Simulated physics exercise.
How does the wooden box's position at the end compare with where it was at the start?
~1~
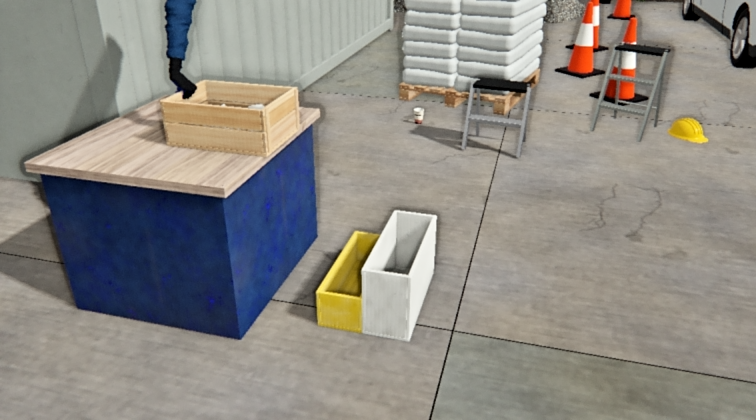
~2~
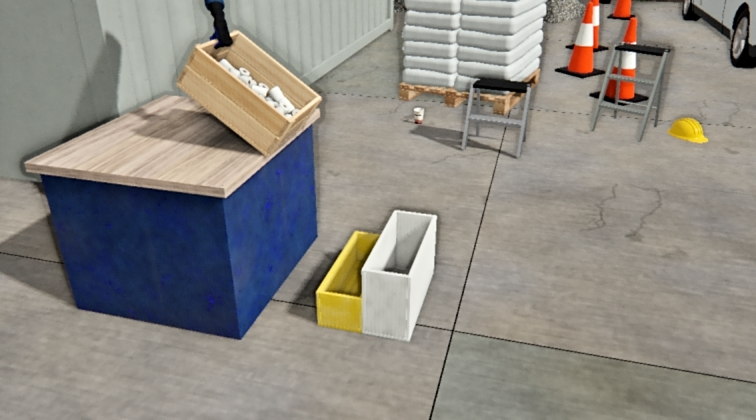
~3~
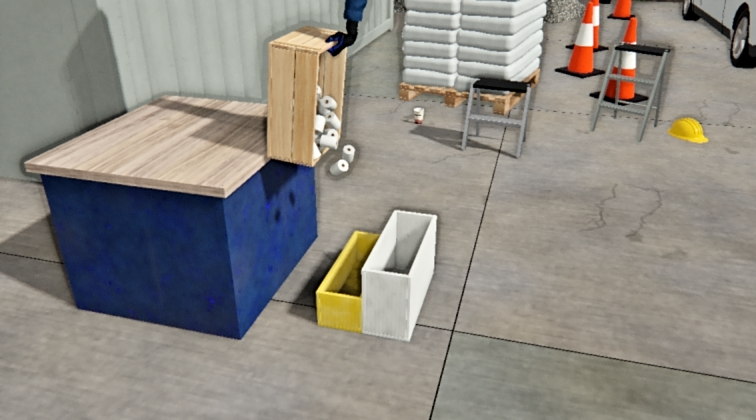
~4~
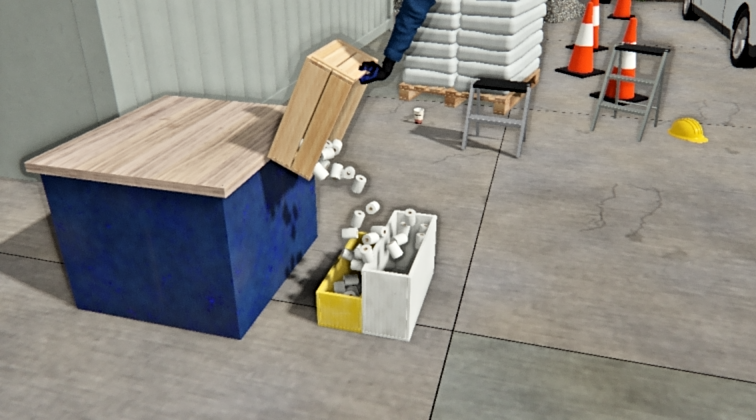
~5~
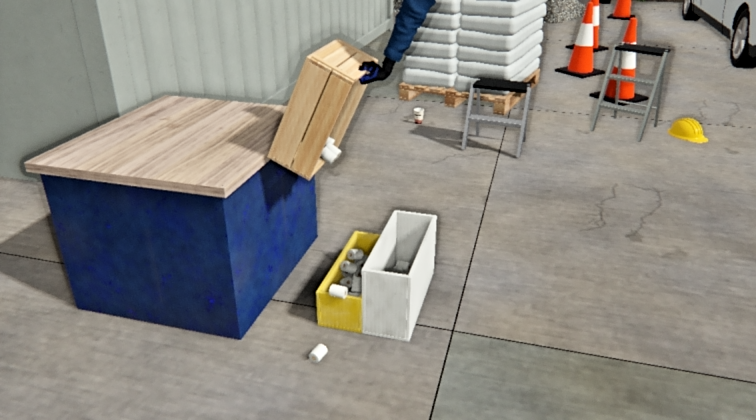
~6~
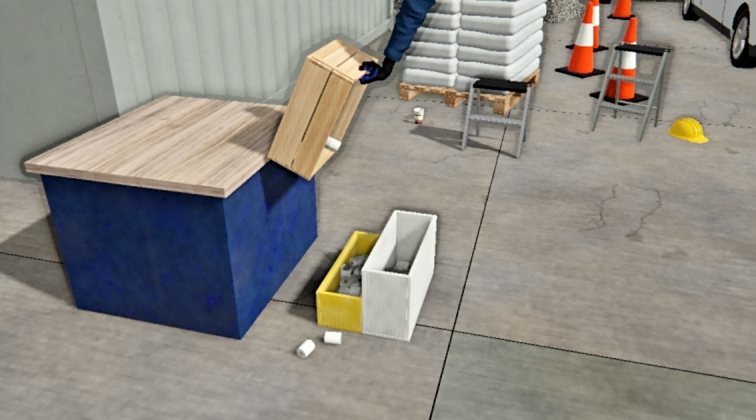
At the start the wooden box sits upright on top of the bench, but by the end it is further right, held steeply tipped past the bench's right edge.
Concrete yard with a bench, a gloved hand tipping a wooden box, white rolls falling into two bins, two landing on the ground.
